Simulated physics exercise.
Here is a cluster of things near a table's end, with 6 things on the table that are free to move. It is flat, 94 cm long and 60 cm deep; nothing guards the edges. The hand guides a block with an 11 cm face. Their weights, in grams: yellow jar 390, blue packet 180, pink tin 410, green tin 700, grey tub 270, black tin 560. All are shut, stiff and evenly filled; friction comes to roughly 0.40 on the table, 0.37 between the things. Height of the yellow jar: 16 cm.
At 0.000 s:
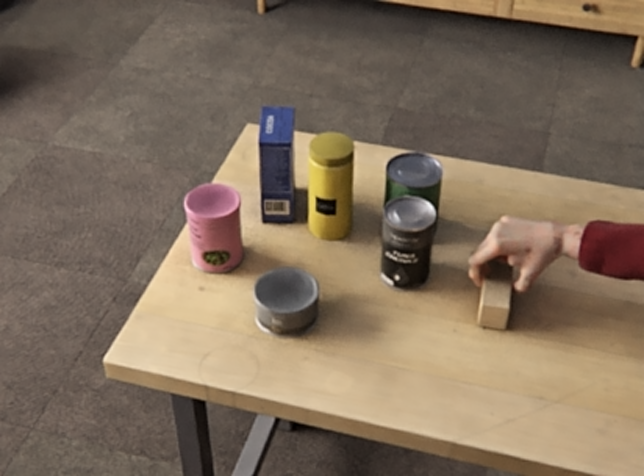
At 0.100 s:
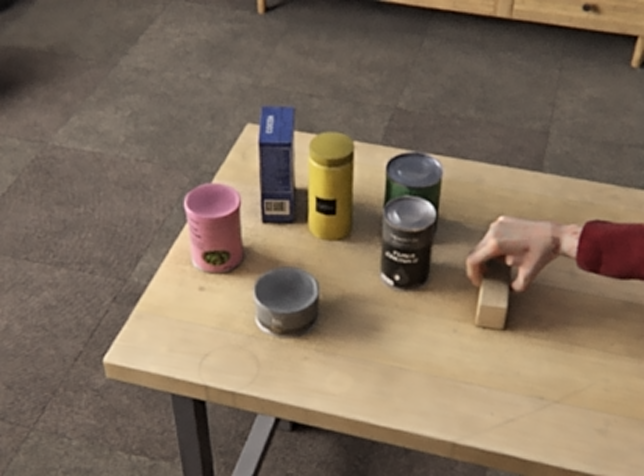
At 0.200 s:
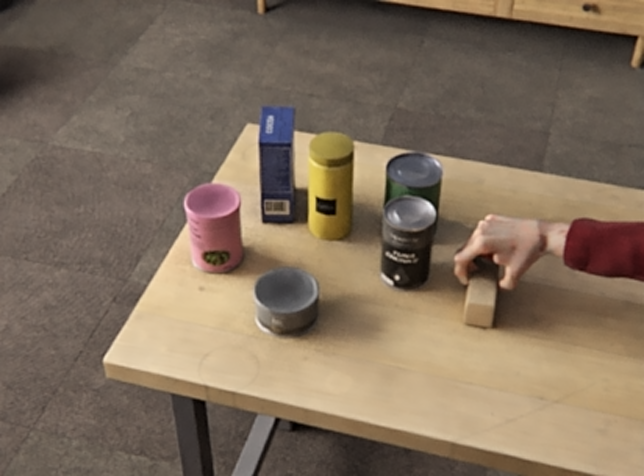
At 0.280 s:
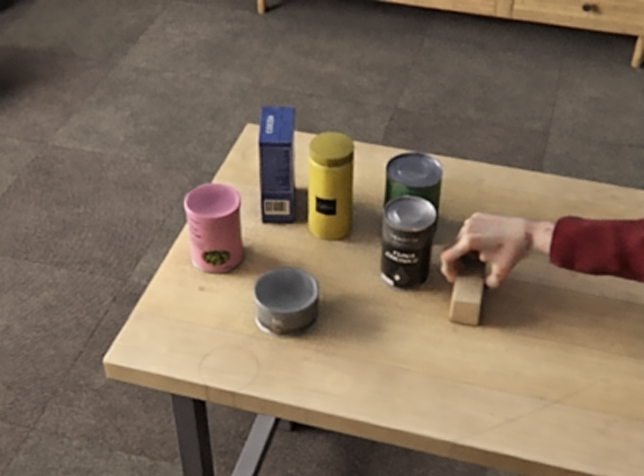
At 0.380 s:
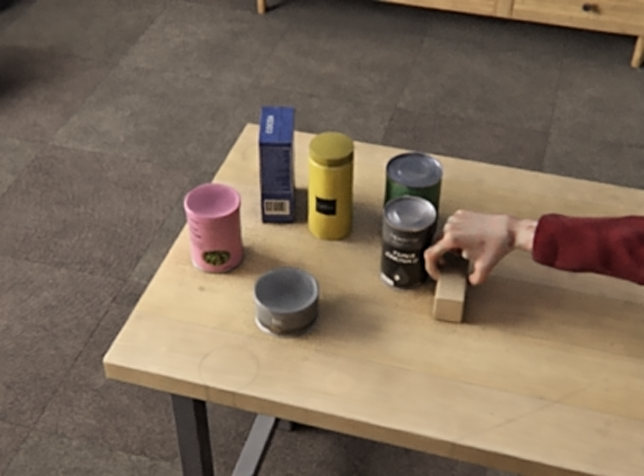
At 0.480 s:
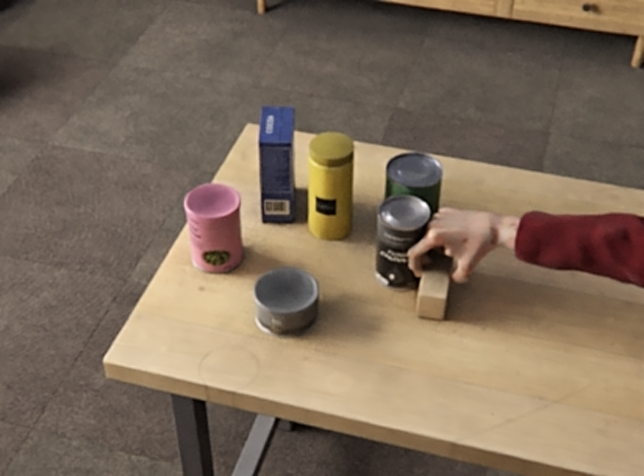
A small block slid left across the table under a hand, drawing up to the black tin and nudging it slightly left, while the pink tin, grey tub, yellow jar and others stayed still.
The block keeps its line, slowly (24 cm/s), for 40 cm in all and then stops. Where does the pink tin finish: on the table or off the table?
The pink tin falls off the table.
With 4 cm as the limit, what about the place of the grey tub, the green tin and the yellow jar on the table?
The grey tub keeps its place; the green tin keeps its place; the yellow jar stays put.
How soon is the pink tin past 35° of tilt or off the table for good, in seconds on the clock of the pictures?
Near 1.7 s.
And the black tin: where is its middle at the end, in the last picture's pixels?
At about (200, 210).
After 0.98 s, block slid 21 cm; black tin moved 13 cm.
After 1.58 s, block slid 35 cm; pink tin moved 6 cm near (178, 228); black tin moved 27 cm.
After 1.98 s, block slid 40 cm; pink tin now off the table; black tin moved 32 cm.
After 2.28 s, block slid 40 cm; black tin moved 32 cm.
In the end (2.4 s), off the table, pink tin; not toppled but over 4 cm from the start, black tin; the other 4 under 4 cm from the start.
